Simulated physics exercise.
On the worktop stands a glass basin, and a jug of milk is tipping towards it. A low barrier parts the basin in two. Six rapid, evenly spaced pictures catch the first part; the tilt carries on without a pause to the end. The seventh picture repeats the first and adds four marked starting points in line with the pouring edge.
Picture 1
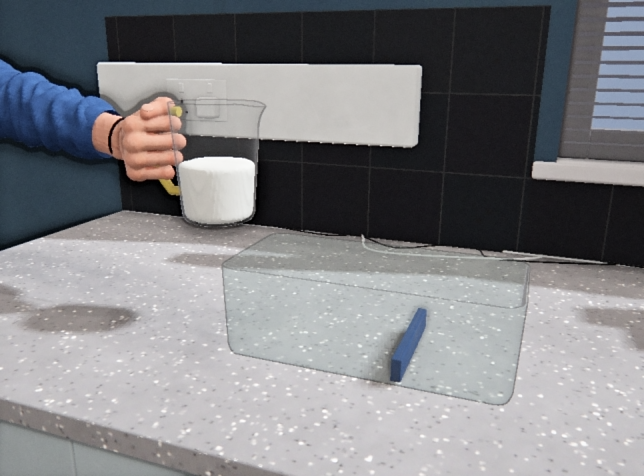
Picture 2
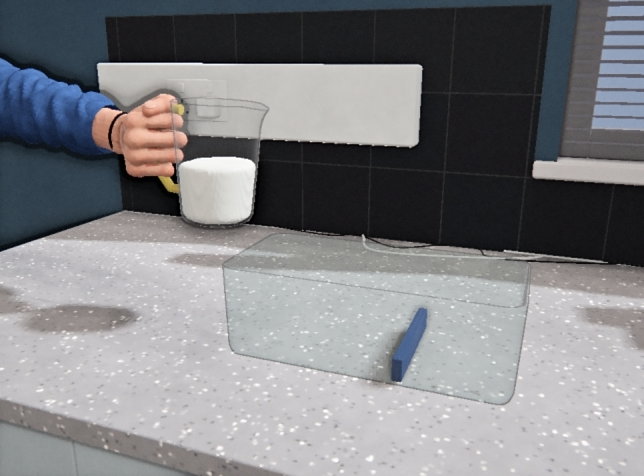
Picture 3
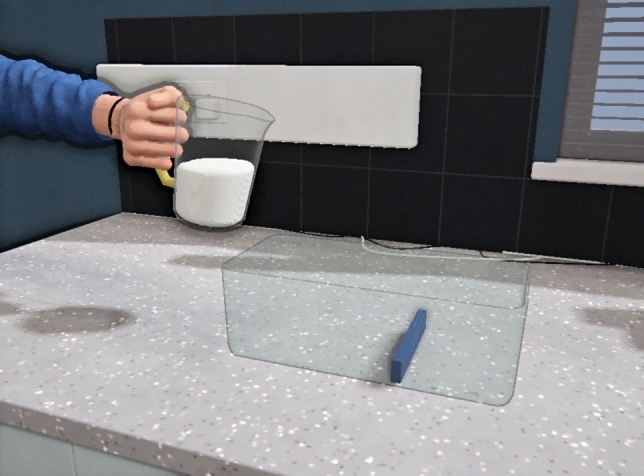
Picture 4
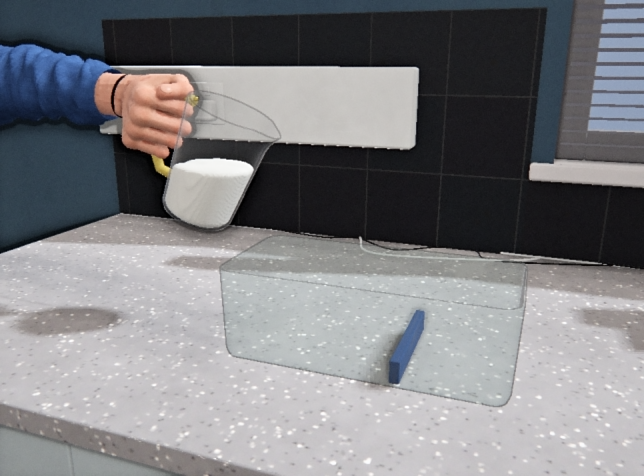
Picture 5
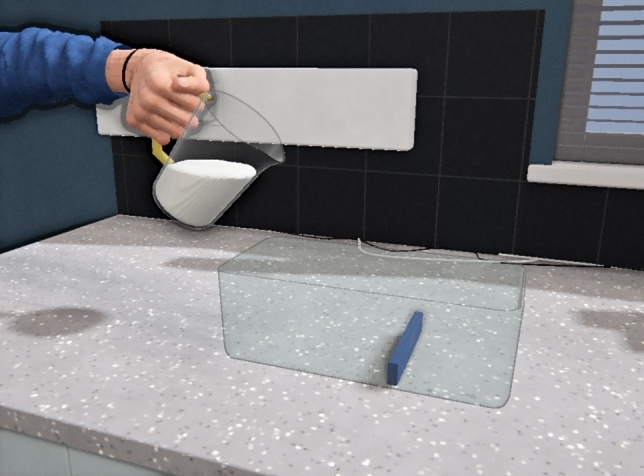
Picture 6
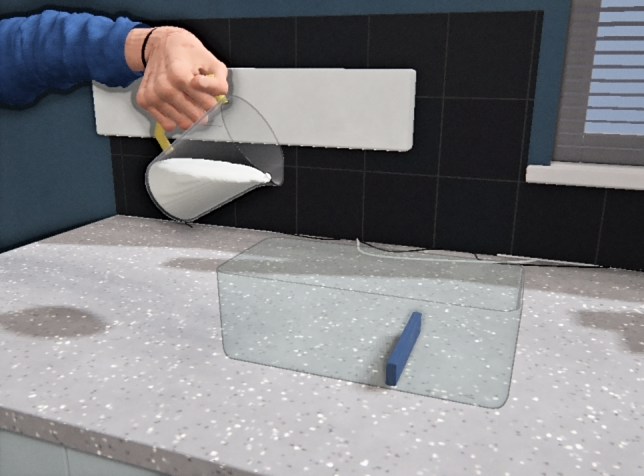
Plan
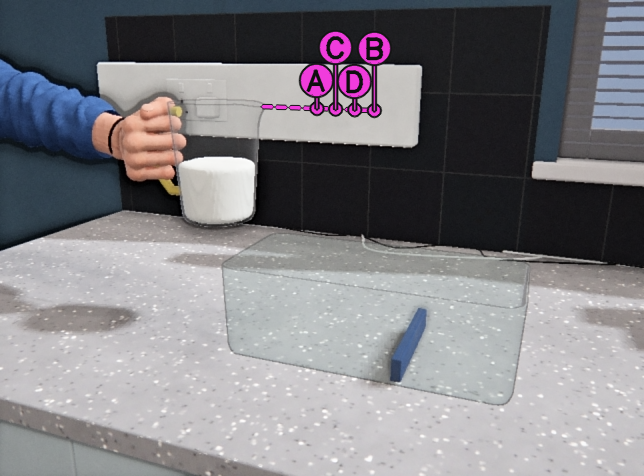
A hand in a blue sleeve, reaching in from the left, holds a clear jug of milk by its yellow handle and tilts it steadily rightward, slowly at first, then further, the milk sliding towards the lip. Below it, on a speckled pale grey worktop seen from slightly above, sits a clear glass basin with a low blue barrier inside. Behind are black tiles, a white panel, blue walls and a window with blinds at right, while the view barely shifts.
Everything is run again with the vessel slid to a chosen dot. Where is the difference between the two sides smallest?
Choose D.
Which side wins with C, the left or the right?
More ends on the left.
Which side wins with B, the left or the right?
More ends on the right.
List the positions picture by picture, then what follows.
Upright, lip at (263, 106); basin from (230, 348) to (512, 403); top of the wall at (411, 331); nothing has left yet.
Tipped about 3°, lip at (266, 109); nothing has left yet.
Tipped about 11°, lip at (272, 120); nothing has left yet.
Tipped about 24°, lip at (278, 138); nothing has left yet.
Tipped about 40°, lip at (281, 160); nothing has left yet.
Tipped about 57°, lip at (280, 184); nothing has left yet.
On the marked copy, A at (316, 108); B at (374, 110); C at (335, 109); D at (354, 109).
If A is chosen, about 88 % ends left of the wall and 10 % right of it.
If B is chosen, about 9 % ends left of the wall and 91 % right of it.
If C is chosen, about 92 % ends left of the wall and 7 % right of it.
If D is chosen, about 50 % ends left of the wall and 50 % right of it.
